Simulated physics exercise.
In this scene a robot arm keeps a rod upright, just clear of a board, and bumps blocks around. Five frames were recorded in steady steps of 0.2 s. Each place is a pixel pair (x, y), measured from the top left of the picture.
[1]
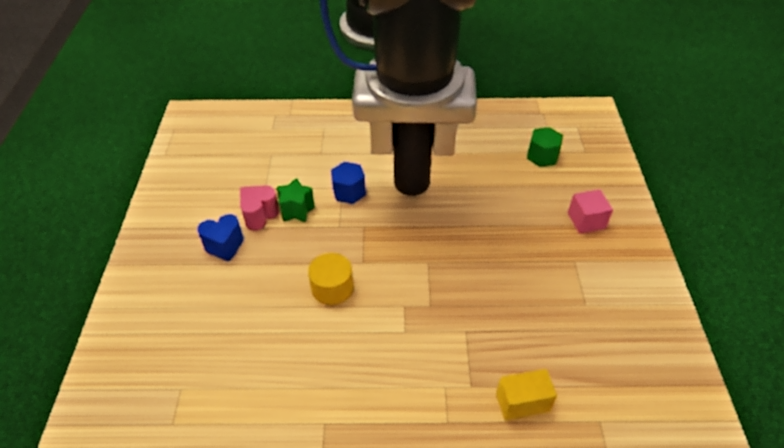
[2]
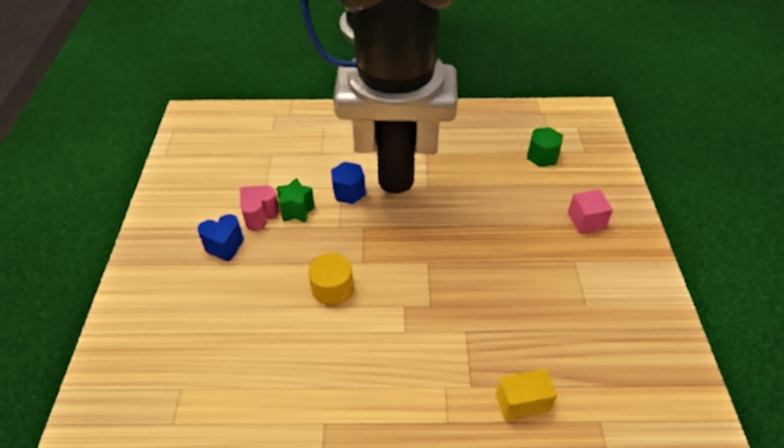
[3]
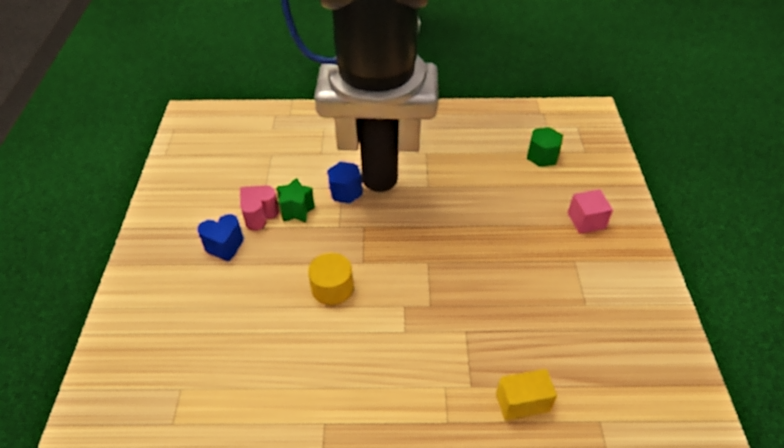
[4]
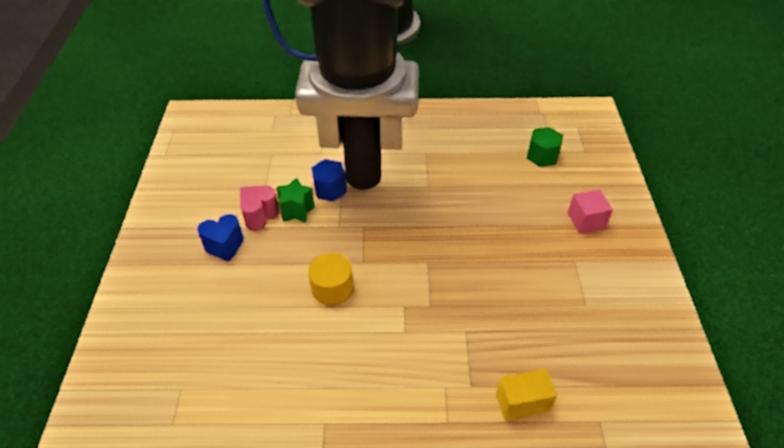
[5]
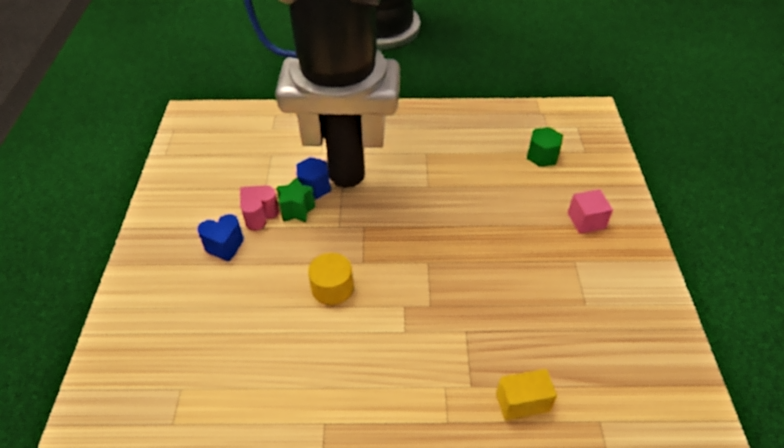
A dark robot rod moves left and pushes the blue block toward the green star.
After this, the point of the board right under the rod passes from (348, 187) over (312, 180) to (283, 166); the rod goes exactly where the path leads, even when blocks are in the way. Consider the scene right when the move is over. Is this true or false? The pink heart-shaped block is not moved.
True - the claim holds.
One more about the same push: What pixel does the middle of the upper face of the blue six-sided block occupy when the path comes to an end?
Put as a pixel place, it's (249, 160).
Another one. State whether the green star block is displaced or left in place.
It keeps its position.
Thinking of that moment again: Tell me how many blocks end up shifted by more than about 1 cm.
Number moved: 1.
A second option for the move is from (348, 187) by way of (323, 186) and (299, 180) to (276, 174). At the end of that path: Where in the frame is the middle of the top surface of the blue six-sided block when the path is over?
The middle of its upper face will lie at (237, 158).
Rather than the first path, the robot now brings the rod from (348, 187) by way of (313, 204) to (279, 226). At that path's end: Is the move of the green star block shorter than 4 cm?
No - that is not the case.
What follows on the original path. Halfway along, rod at (311, 169); blue six-sided block at (275, 163).
At the end, rod at (281, 155); pink heart-shaped block unmoved; green star block unmoved; blue six-sided block at (249, 160), turned 30° anticlockwise.
